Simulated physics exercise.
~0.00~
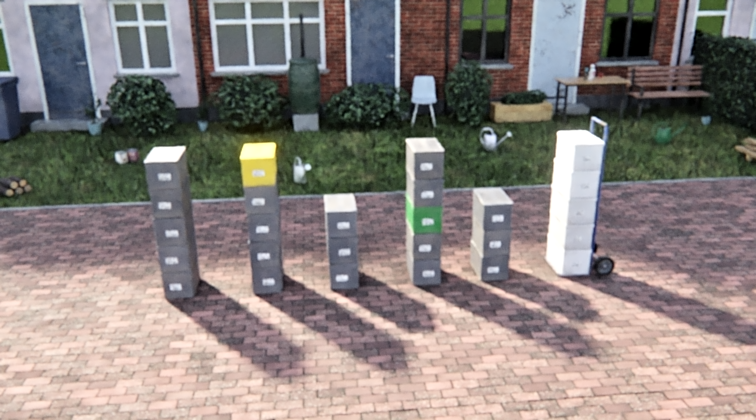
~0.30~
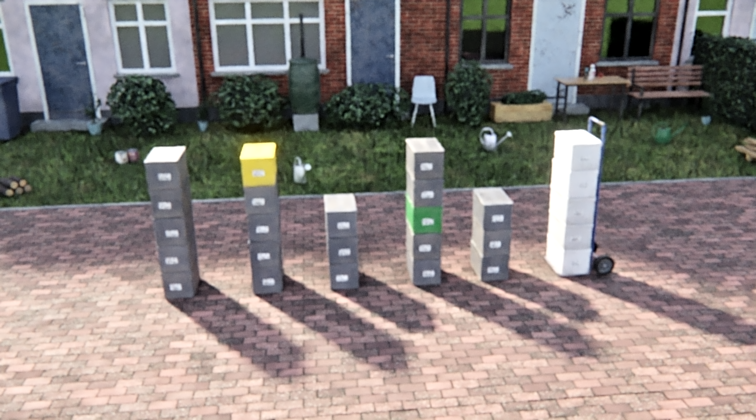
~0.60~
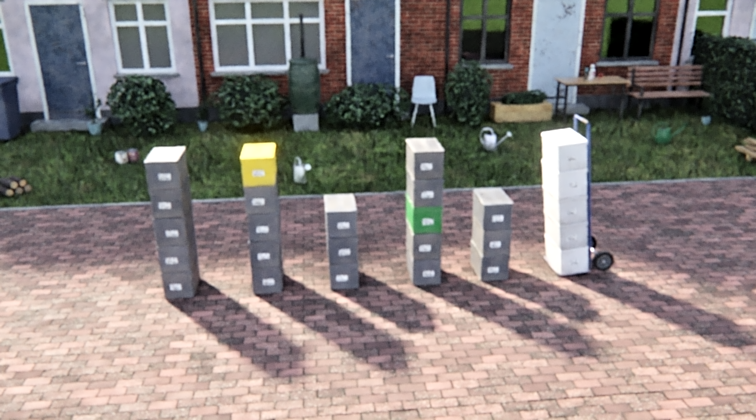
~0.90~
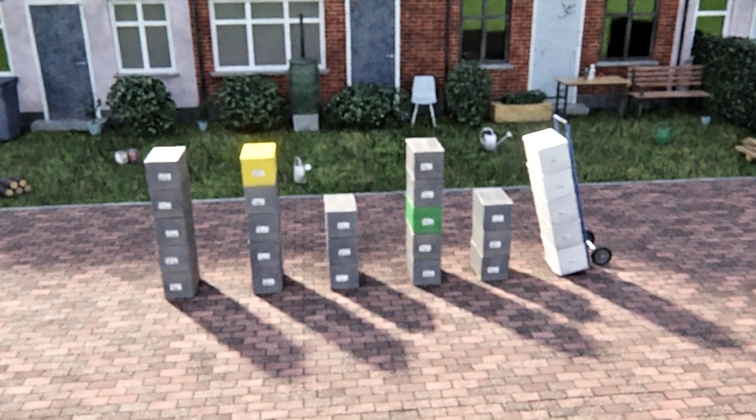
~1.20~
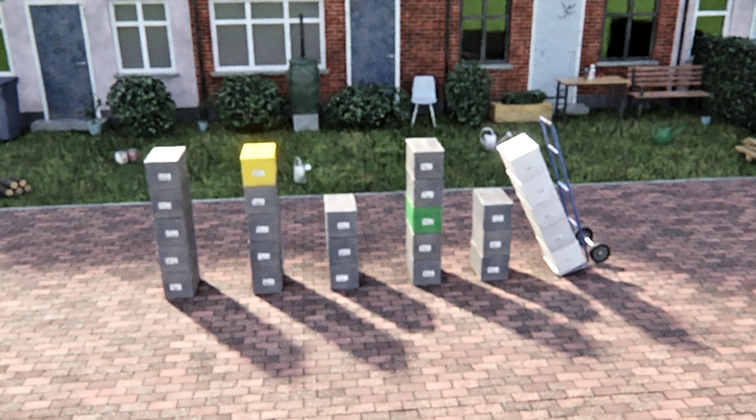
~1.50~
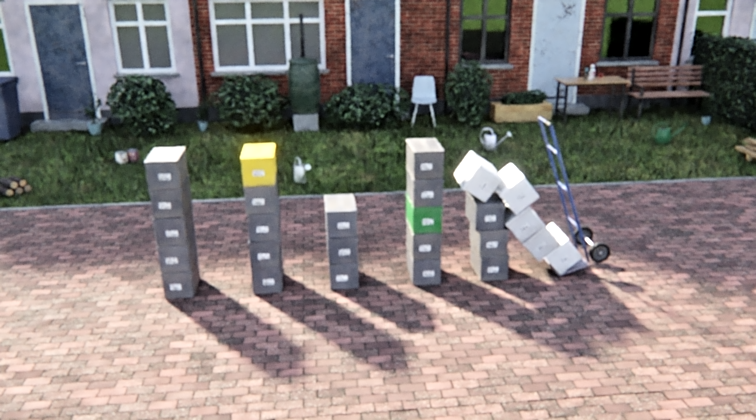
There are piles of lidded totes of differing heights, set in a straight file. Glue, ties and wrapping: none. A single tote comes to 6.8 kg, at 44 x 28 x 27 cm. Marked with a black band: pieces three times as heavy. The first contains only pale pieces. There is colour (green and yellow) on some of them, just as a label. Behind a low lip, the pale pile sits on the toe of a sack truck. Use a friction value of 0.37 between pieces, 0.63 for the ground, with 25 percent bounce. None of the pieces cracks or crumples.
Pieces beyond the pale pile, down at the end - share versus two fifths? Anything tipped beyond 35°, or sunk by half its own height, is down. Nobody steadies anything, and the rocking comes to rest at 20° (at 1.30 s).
Above two fifths.
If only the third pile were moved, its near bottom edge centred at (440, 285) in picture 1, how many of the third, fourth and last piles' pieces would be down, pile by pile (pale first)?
You'd end with the third pile at 0, the fourth at 0 and the last at 0 down.
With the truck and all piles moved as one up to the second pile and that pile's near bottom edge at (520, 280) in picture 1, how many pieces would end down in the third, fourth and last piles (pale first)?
Pile by pile, you'd see third at 0, fourth at 0 and last at 0 down.
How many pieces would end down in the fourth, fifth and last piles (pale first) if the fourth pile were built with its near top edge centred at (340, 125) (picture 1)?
You'd get fourth 6, fifth 4 and last 5.
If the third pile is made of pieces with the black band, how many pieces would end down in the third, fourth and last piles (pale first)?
Then the third pile would have 0 down, the fourth 0, and the last 0.
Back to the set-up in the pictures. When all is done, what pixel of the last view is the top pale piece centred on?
(387, 235).
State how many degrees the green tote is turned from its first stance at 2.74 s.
It sits at about 40 degrees.
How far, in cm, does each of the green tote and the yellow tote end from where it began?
Green ends up 80 cm away; yellow ends up 230 cm away.
After 2.74 s, 5 of the pale pile down; 7 of the 21 other totes down; green tote leaning 35°.
After 4.26 s, 5 of the pale pile down; 15 of the 21 other totes down; yellow tote leaning 36°, 29 cm lower; green tote 27 cm lower.
At rest (6.4 s), 5 of the pale pile down; 20 of the 21 other totes down; yellow tote on its side; green tote 27 cm lower. That is 95 per cent. As the last picture would show them, middles, yellow tote near (35, 281), green tote near (347, 241).
